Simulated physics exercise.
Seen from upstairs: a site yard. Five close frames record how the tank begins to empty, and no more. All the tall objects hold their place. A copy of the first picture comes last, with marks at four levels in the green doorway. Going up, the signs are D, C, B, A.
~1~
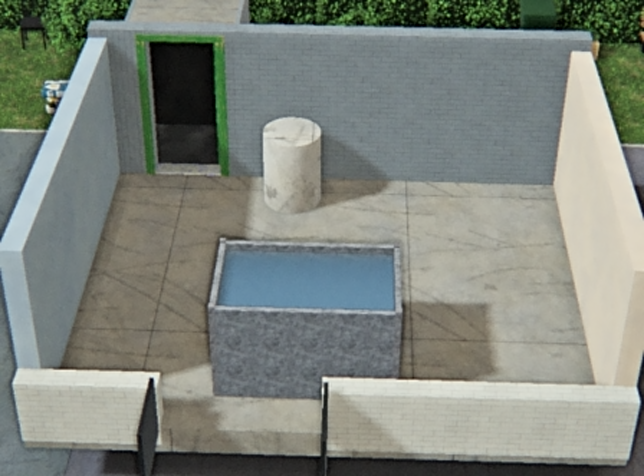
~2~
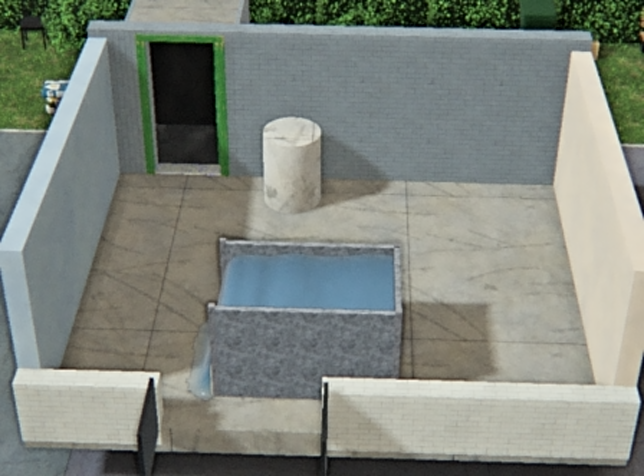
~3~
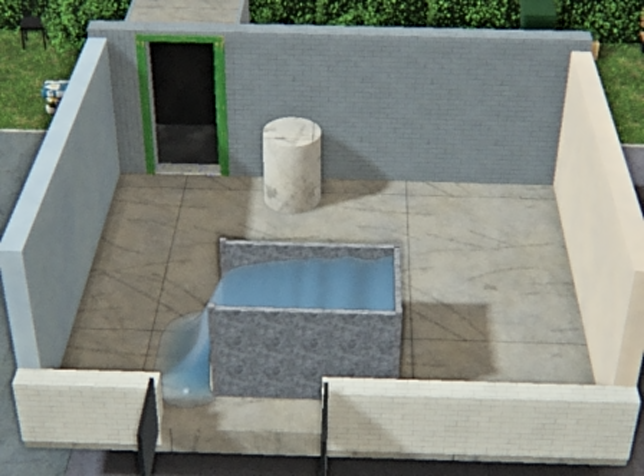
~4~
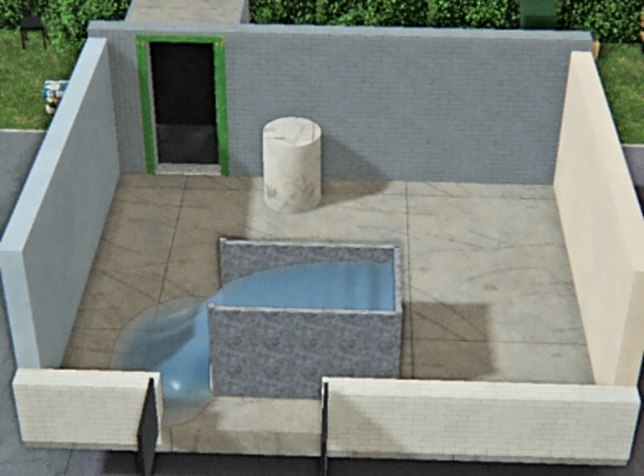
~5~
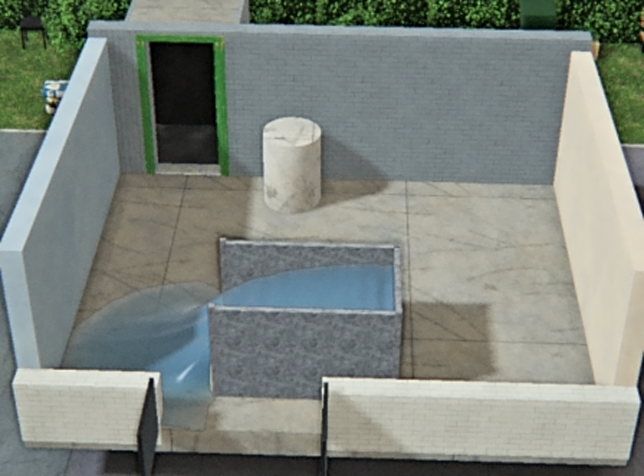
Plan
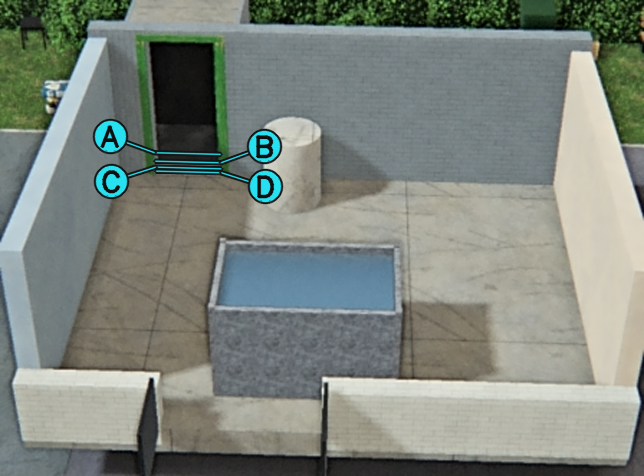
Water pours out the left side of a stone tank and spreads across the yard floor.
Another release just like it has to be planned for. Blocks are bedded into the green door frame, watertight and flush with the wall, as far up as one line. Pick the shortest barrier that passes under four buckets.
The answer is line A.
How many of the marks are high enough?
One of the four.
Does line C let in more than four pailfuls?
Yes, that goes wrong.
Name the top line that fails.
B it is.
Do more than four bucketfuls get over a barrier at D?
Yes, that goes wrong.
On the marked copy, A at (187, 153); B at (188, 161); C at (188, 168); D at (188, 171); from the bottom up D, C, B, A.
If A is chosen, a bucket or two gets in.
If B is chosen, about 12 bucketfuls get in.
If C is chosen, dozens of bucketfuls pour in.
If D is chosen, dozens of bucketfuls pour in.
